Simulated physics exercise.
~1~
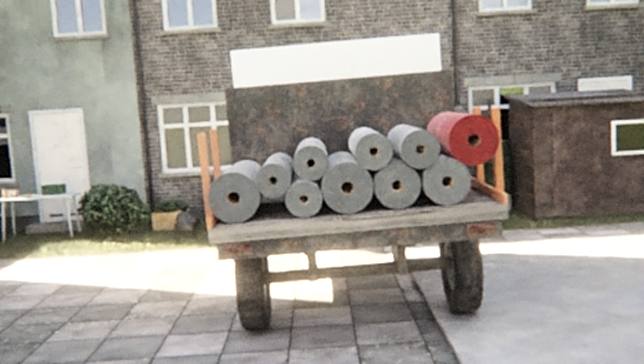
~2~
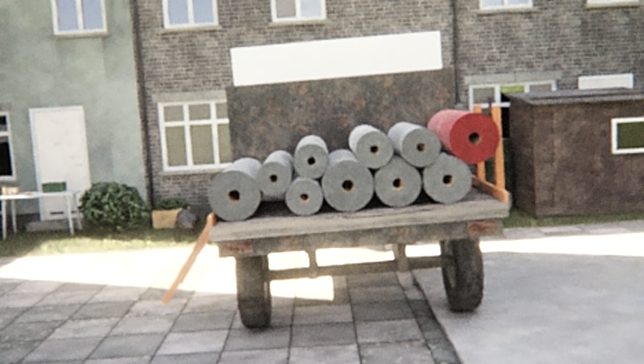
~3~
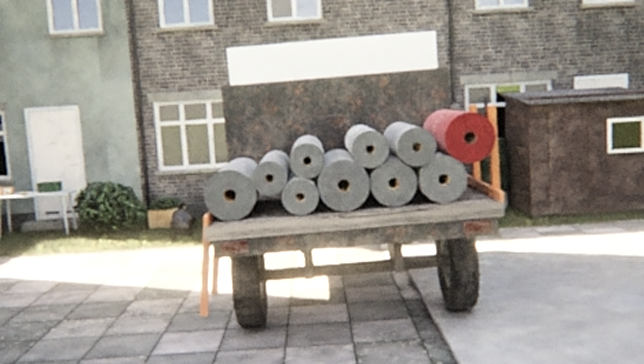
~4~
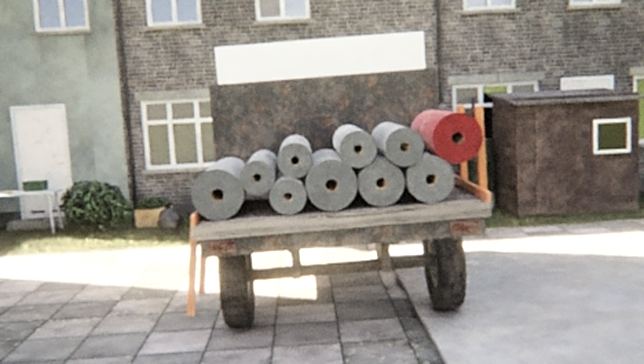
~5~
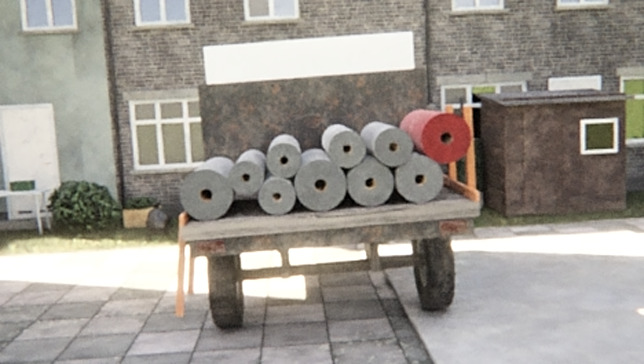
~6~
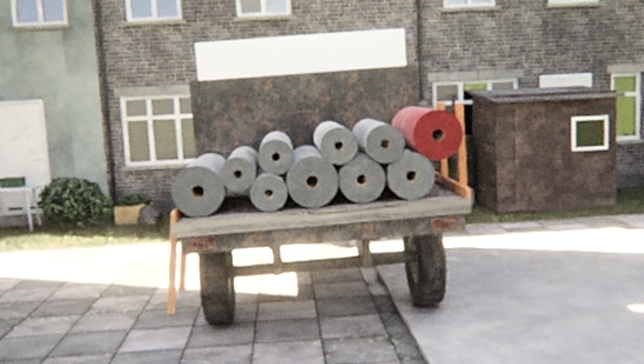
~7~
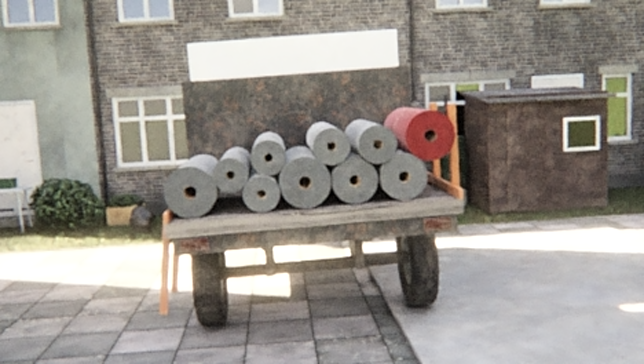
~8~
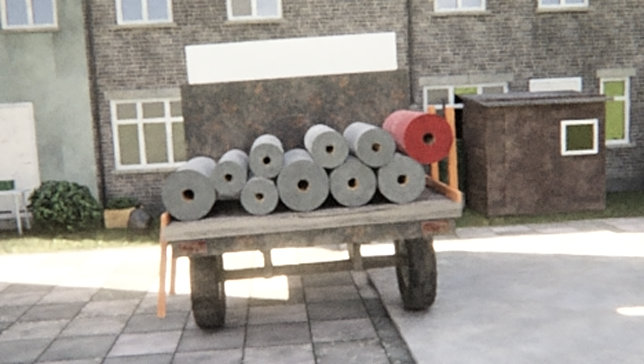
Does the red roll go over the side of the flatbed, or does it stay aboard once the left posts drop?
The red roll stays aboard, still resting up on the grey rolls towards the right side of the deck.
